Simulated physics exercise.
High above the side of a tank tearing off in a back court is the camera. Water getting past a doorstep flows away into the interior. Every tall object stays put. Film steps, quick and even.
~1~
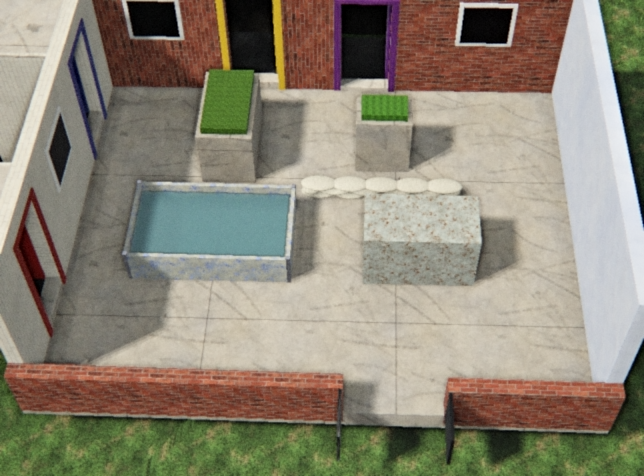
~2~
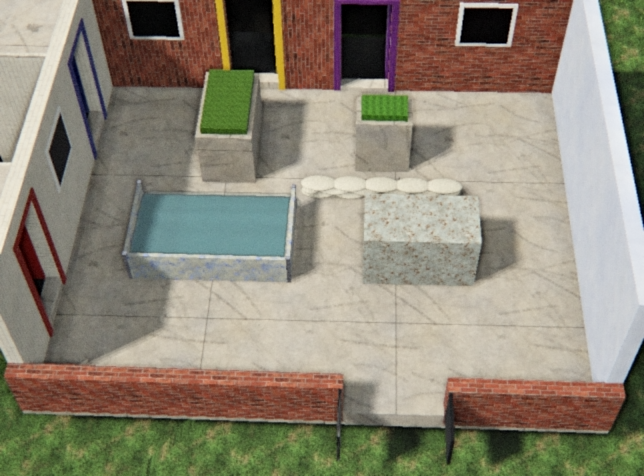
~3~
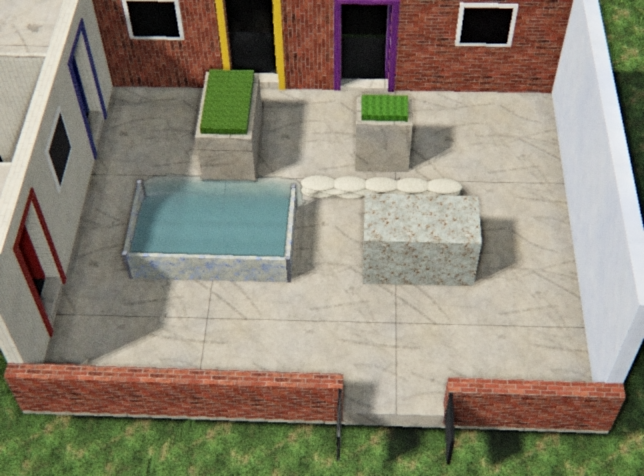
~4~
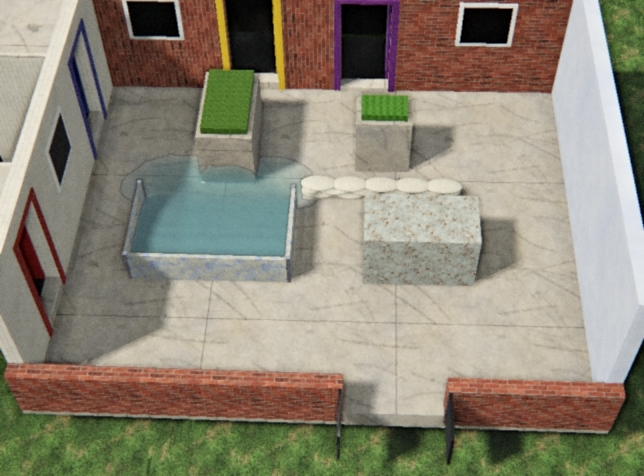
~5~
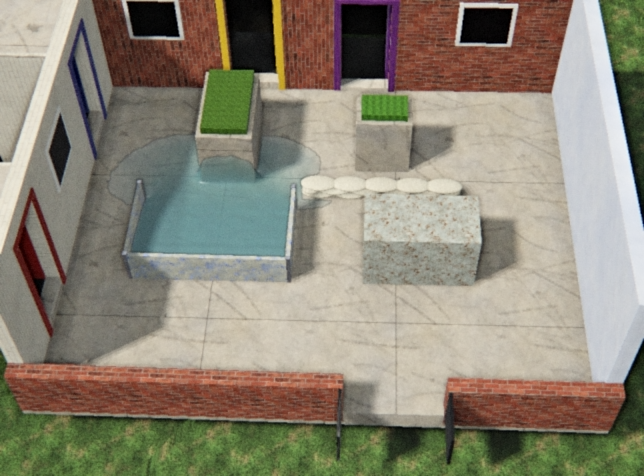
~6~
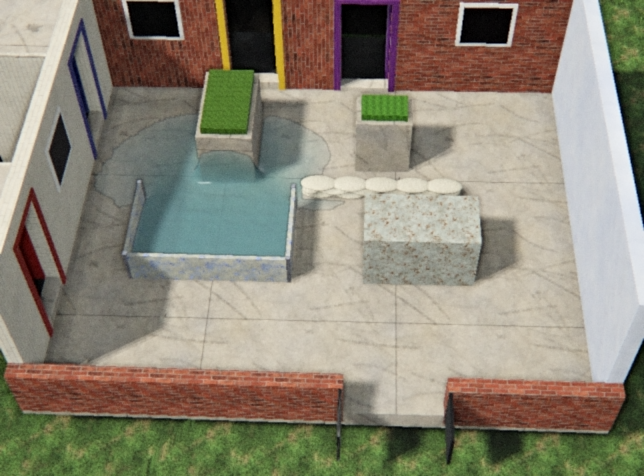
We see a walled courtyard from above, where a rectangular tank of water loses its far side, and water pours out across the paving, spreading in a widening shallow pool around the base of a grass-topped block.
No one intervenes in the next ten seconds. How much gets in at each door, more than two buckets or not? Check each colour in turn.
The red door gets two buckets or less; the blue door gets two buckets or less; the yellow door gets two buckets or less; the purple door gets more than two.
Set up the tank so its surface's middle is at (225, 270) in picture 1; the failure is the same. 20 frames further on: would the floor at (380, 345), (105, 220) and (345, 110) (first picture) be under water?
As listed: Untouched, reached, reached.
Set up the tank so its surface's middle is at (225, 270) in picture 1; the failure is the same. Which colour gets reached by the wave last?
That is the one in red.
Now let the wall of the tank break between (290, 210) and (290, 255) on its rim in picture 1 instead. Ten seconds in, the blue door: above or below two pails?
The blue door door falls short.
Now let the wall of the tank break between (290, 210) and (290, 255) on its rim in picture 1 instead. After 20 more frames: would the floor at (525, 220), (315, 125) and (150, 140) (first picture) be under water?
Submerged, untouched, untouched.
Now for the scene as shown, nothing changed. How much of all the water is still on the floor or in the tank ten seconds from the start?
My figure: Some 98 per cent.
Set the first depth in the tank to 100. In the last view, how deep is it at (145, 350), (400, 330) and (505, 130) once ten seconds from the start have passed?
Roughly 6 per cent, 0 per cent and 10 per cent.
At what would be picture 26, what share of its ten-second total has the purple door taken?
Some 80 per cent.
A moment on, water covers 20 % of the floor; the red door not reached, the blue door wet at the sill, nothing in, the yellow door wet at the sill, nothing in, the purple door not reached.
Next, water covers 30 % of the floor; the red door not reached, the blue door wet at the sill, nothing in, the yellow door wet at the sill, nothing in, the purple door under two buckets in.
Then, water covers 35 % of the floor; the red door not reached, the blue door wet at the sill, nothing in, the yellow door wet at the sill, nothing in, the purple door over two buckets in.
Later, water covers 50 % of the floor; the red door wet at the sill, nothing in, the blue door wet at the sill, nothing in, the yellow door under two buckets in, the purple door over two buckets in.
In the end, water covers 75 % of the floor; the red door wet at the sill, nothing in, the blue door wet at the sill, nothing in, the yellow door under two buckets in, the purple door over two buckets in.
